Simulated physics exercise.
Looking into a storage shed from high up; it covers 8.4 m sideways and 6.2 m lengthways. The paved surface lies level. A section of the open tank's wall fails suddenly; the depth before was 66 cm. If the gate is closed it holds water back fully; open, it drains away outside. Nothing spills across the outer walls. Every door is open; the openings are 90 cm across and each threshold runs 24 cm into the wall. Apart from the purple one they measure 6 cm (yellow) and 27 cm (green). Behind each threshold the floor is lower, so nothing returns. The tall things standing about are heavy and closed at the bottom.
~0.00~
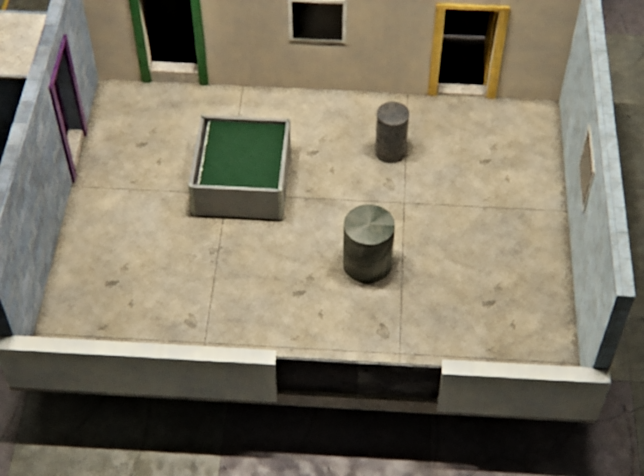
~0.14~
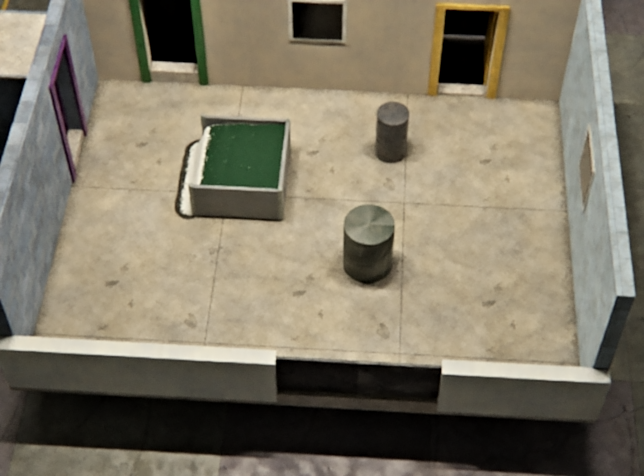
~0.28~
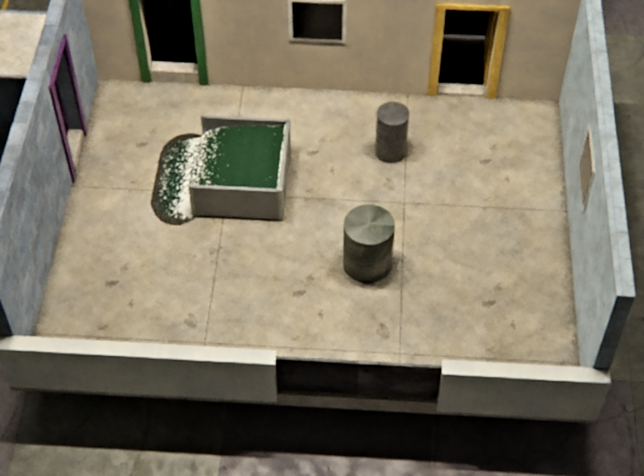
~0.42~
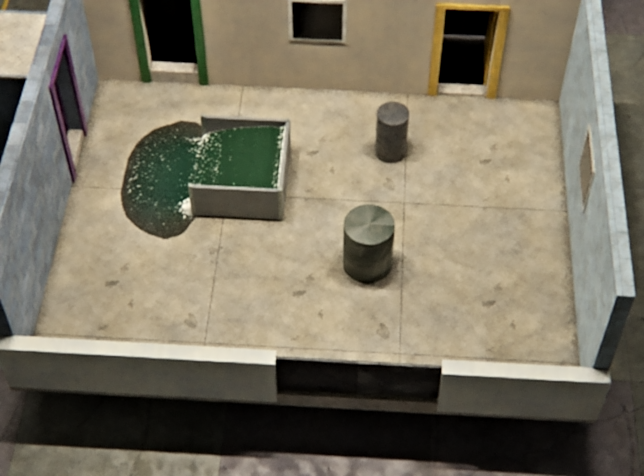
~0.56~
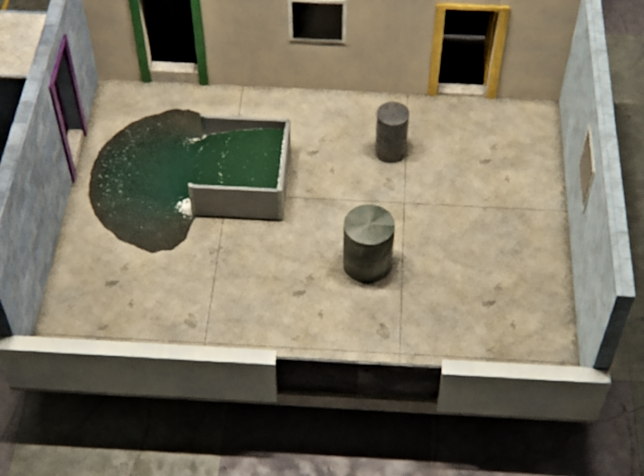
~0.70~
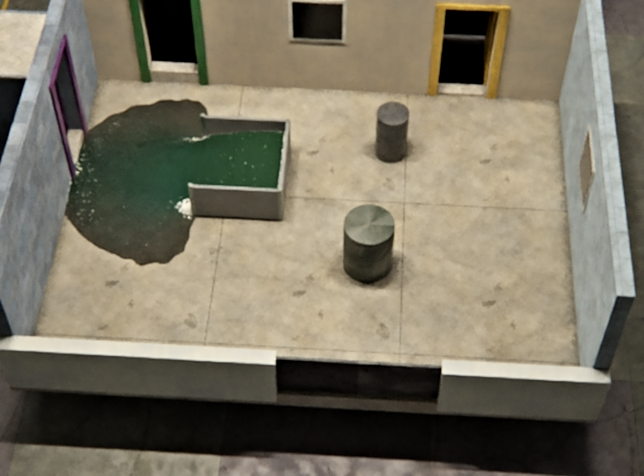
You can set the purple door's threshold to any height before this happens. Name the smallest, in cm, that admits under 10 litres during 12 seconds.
It would have to be roughly 31 cm high.
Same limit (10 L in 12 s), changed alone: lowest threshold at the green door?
About 7.5 cm at green.
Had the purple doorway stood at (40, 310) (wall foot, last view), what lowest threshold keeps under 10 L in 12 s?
Roughly 6.5 cm.
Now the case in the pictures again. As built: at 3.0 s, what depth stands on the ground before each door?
Depths in cm: Yellow 0, purple 14, green 10.
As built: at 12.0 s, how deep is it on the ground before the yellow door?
Some 2.0 cm.
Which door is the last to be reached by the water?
It is the yellow one.
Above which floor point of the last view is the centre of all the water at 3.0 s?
Near (133, 190).
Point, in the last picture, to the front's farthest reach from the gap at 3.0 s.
At about (26, 366).
After 1.4 s water covers 15 % of the floor, deepest (36 cm) near (74, 178); 34 cm at the purple door, 49 litres in over its 18 cm threshold.
After 3.0 s water covers 25 % of the floor, deepest (23 cm) near (99, 81); 14 cm at the purple door, 106 litres in over its 18 cm threshold.
After 12.0 s water covers 95 % of the floor, deepest (5 cm) near (522, 277); 2 cm at the purple door, 107 litres in over its 18 cm threshold.
At the purple door as built, the water arrived by 0.7 s and peaked near 35 cm at 1.2 s.
With a threshold of 26.5 cm, 29 litres would have come in within the 12 s; with 35.5 cm, 2 litres. So under 10 litres takes about 31 cm.
